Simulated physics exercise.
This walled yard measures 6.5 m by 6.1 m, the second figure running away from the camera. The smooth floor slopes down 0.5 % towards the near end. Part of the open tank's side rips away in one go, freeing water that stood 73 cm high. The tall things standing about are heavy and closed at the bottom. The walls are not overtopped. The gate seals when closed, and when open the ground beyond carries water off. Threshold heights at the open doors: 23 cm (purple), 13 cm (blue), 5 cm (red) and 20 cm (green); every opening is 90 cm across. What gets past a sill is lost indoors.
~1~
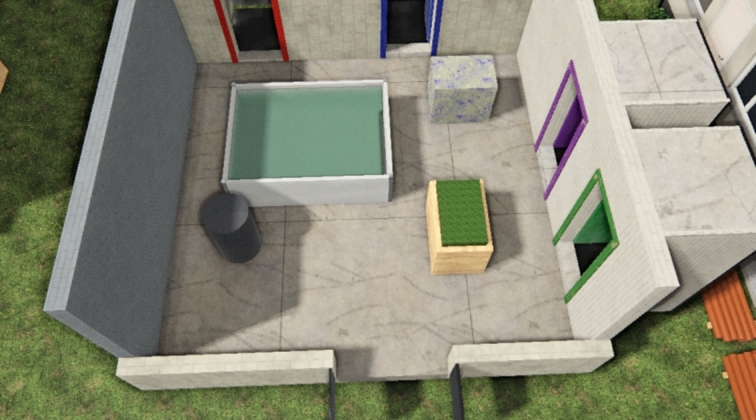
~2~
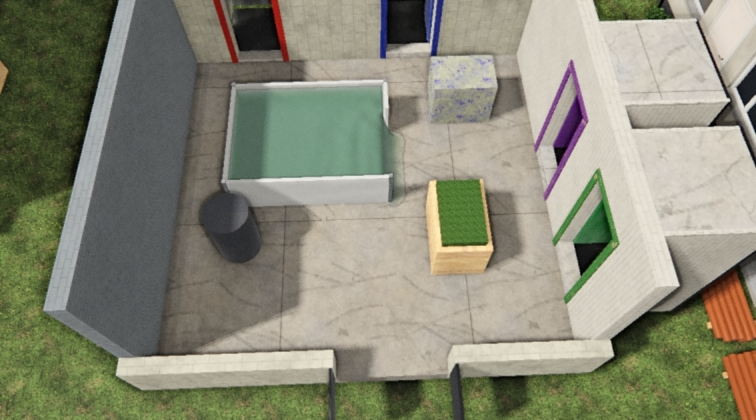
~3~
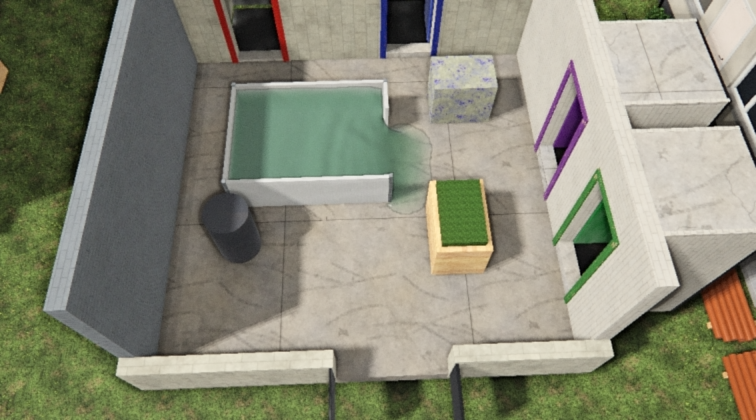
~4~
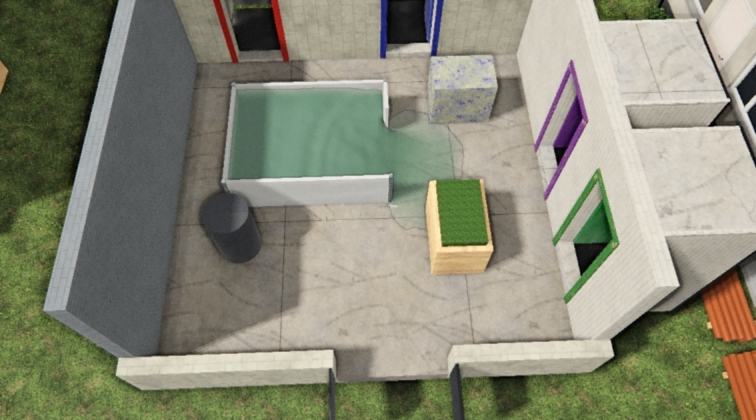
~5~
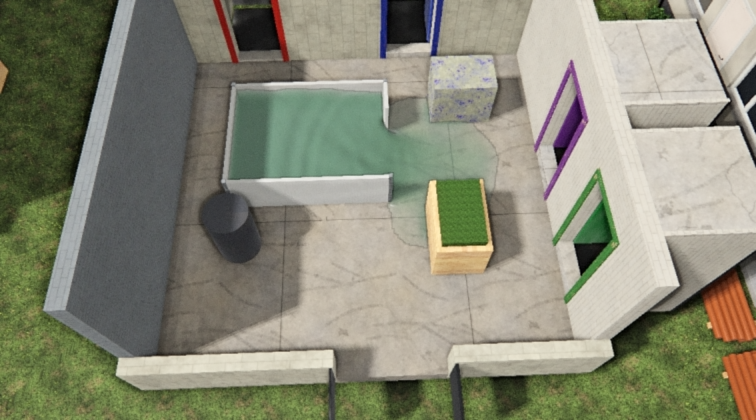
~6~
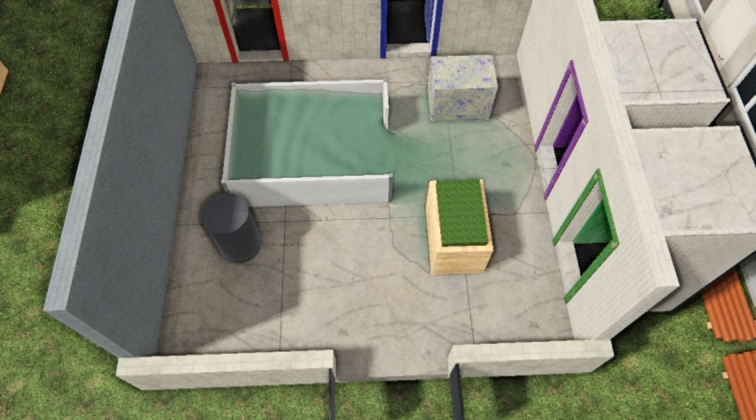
The clip shows a walled yard with an open tank of still green water, a dark cylinder and two blocks; part of the tank's right side opens, and water pours out, fanning rightward across the floor around the grass-topped block.
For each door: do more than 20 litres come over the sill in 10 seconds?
The water let in: At the purple door it exceeds the limit; at the blue door it does not reach the limit; at the red door it exceeds the limit; at the green door it keeps below the limit.
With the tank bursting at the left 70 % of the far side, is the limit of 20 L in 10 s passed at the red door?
Against that limit: Red above.
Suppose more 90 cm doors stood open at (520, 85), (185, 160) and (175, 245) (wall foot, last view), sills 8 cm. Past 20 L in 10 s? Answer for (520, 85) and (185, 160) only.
In that order: Over, under.
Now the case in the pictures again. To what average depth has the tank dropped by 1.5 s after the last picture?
Some 39 cm.
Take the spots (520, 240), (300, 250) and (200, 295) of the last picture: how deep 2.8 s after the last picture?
About 13, 0 and 0 cm.
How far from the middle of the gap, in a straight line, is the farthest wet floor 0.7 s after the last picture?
Roughly 3.4 m.
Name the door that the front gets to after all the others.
It is the red one.
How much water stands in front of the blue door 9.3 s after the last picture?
Some 5.5 cm.
Then, 0.7 s after the last picture water covers 25 % of the floor and is deepest (42 cm) near (535, 182); purple door 43 cm at the sill, 41 L in, blue door 7 cm at the sill, 0 L in, red door not reached, green door 4 cm at the sill, 0 L in.
Then, 1.5 s after the last picture water covers 40 % of the floor and is deepest (46 cm) near (533, 173); purple door 46 cm at the sill, 152 L in, blue door 5 cm at the sill, 0 L in, red door not reached, green door 12 cm at the sill, 0 L in.
Then, 2.8 s after the last picture water covers 50 % of the floor and is deepest (34 cm) near (535, 182); purple door 34 cm at the sill, 299 L in, blue door 8 cm at the sill, 0 L in, red door not reached, green door 12 cm at the sill, 0 L in.
Then, 5.3 s after the last picture water covers 85 % of the floor and is deepest (23 cm) near (564, 330); purple door 18 cm at the sill, 328 L in, blue door 7 cm at the sill, 0 L in, red door 4 cm at the sill, 0 L in, green door 10 cm at the sill, 0 L in.
Then, 9.3 s after the last picture water covers 95 % of the floor and is deepest (17 cm) near (167, 290); purple door 10 cm at the sill, 328 L in, blue door 6 cm at the sill, 0 L in, red door 10 cm at the sill, 37 L in, green door 12 cm at the sill, 0 L in.
